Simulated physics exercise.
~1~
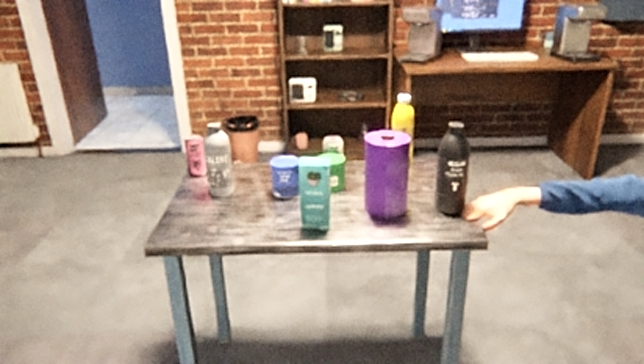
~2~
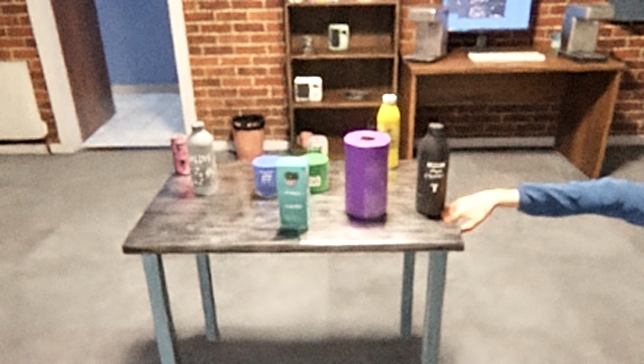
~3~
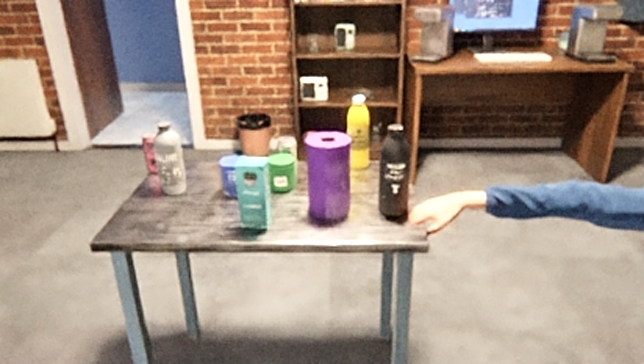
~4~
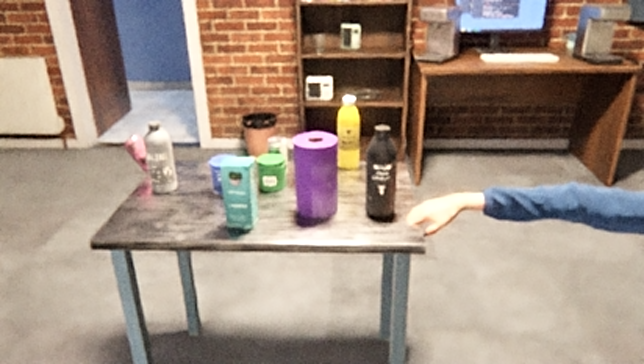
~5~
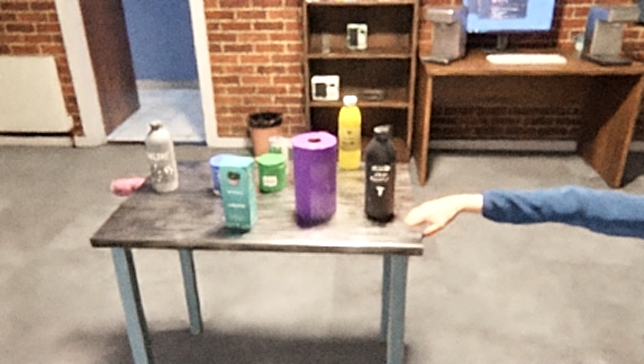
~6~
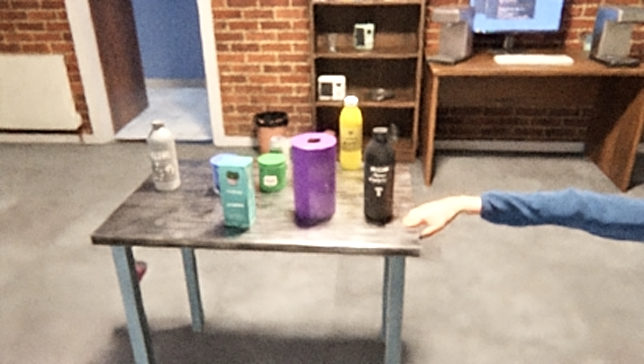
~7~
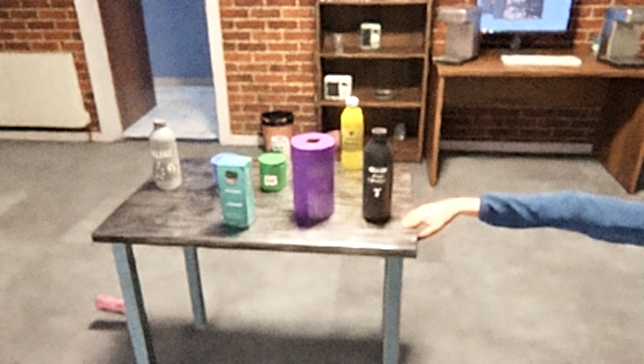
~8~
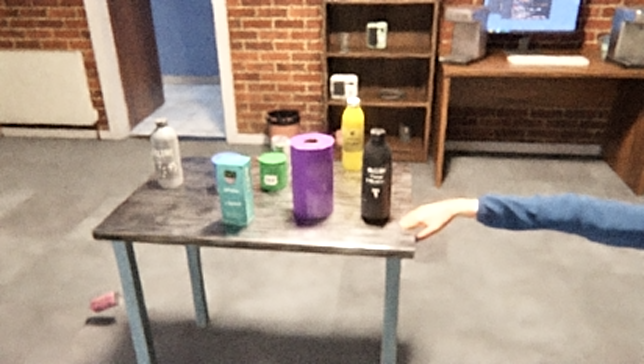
A small table crowded with bottles, cans and cartons slid to the left beside an outstretched hand, then stopped, and the pink can tipped over, fell off the left side and ended up lying on the floor while everything else stayed upright on top.
